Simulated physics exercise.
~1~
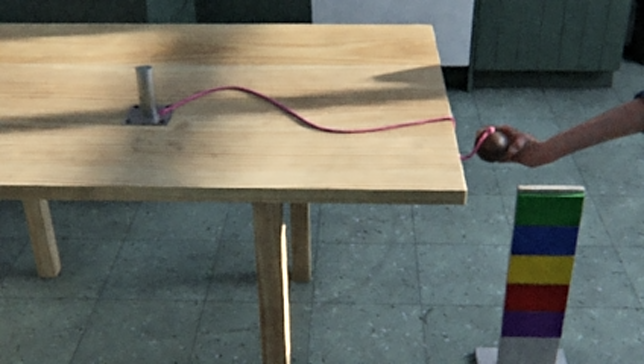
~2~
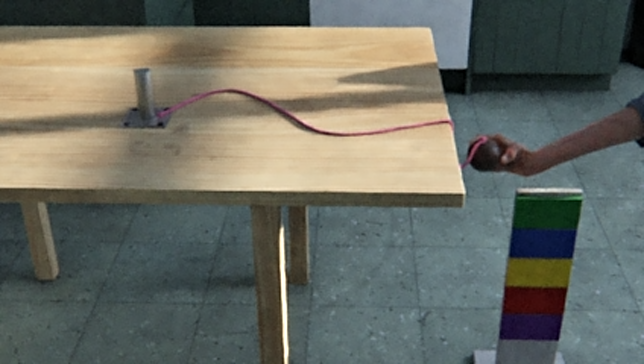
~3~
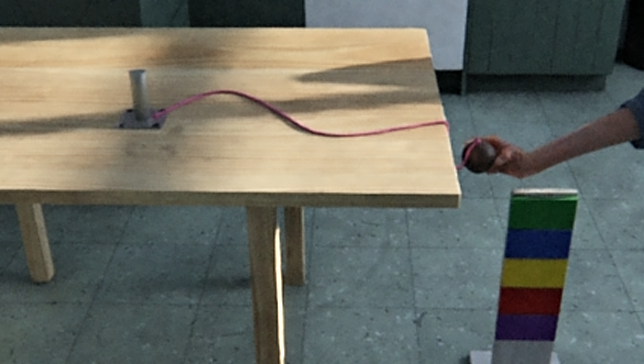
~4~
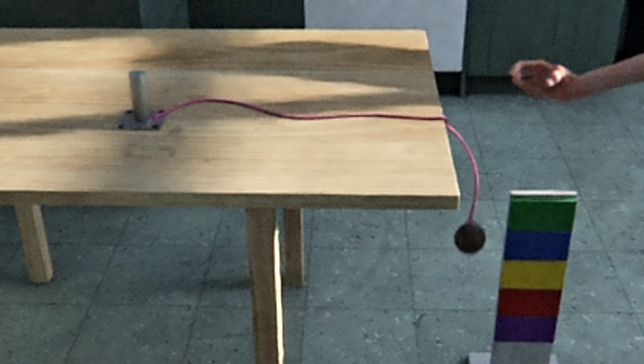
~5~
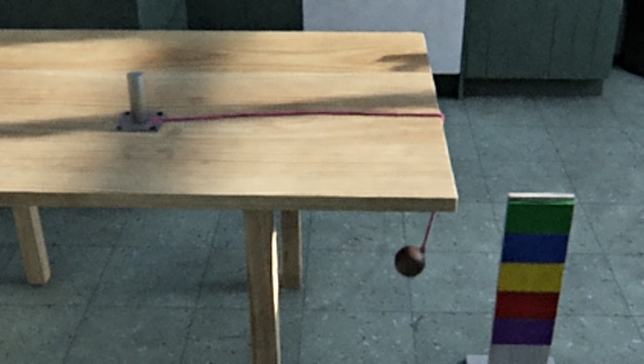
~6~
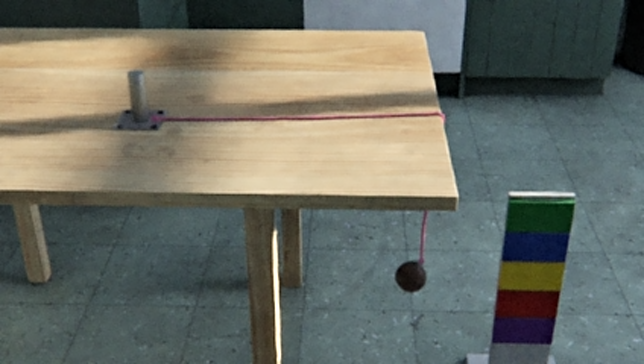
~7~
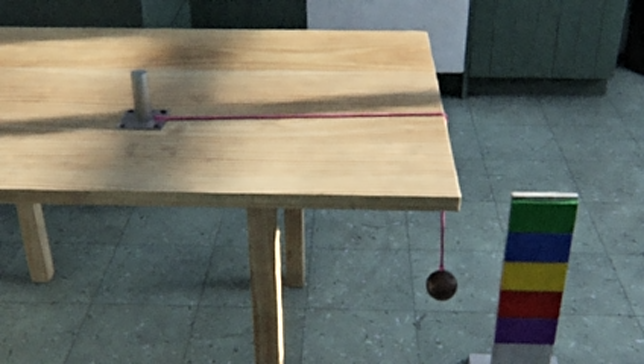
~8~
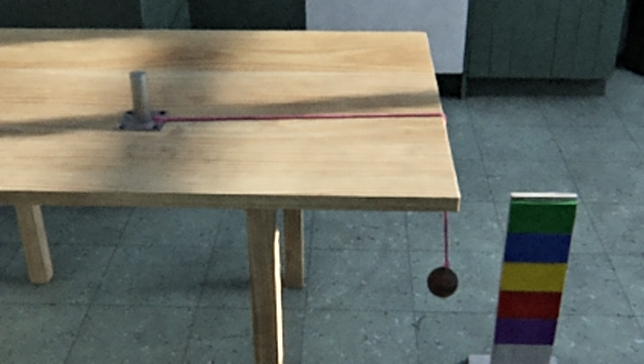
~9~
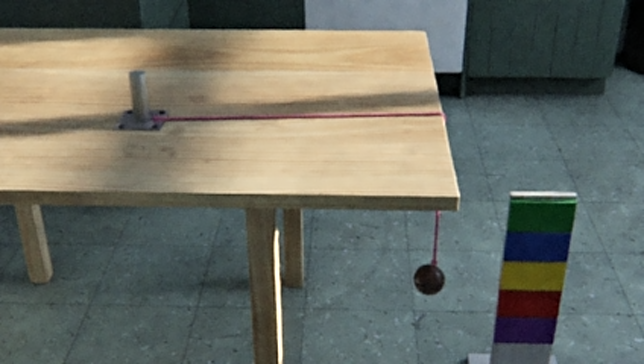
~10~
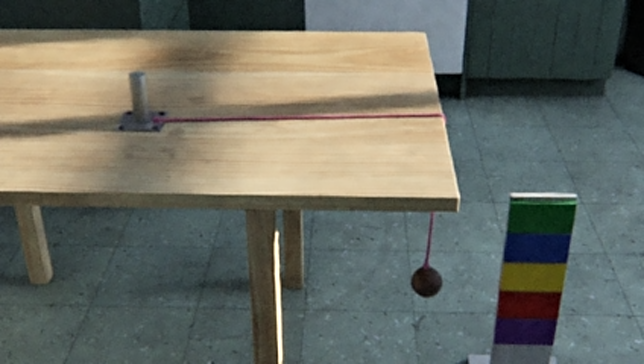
A brown ball released by a hand drops, swings on its cord, and hangs level with yellow.
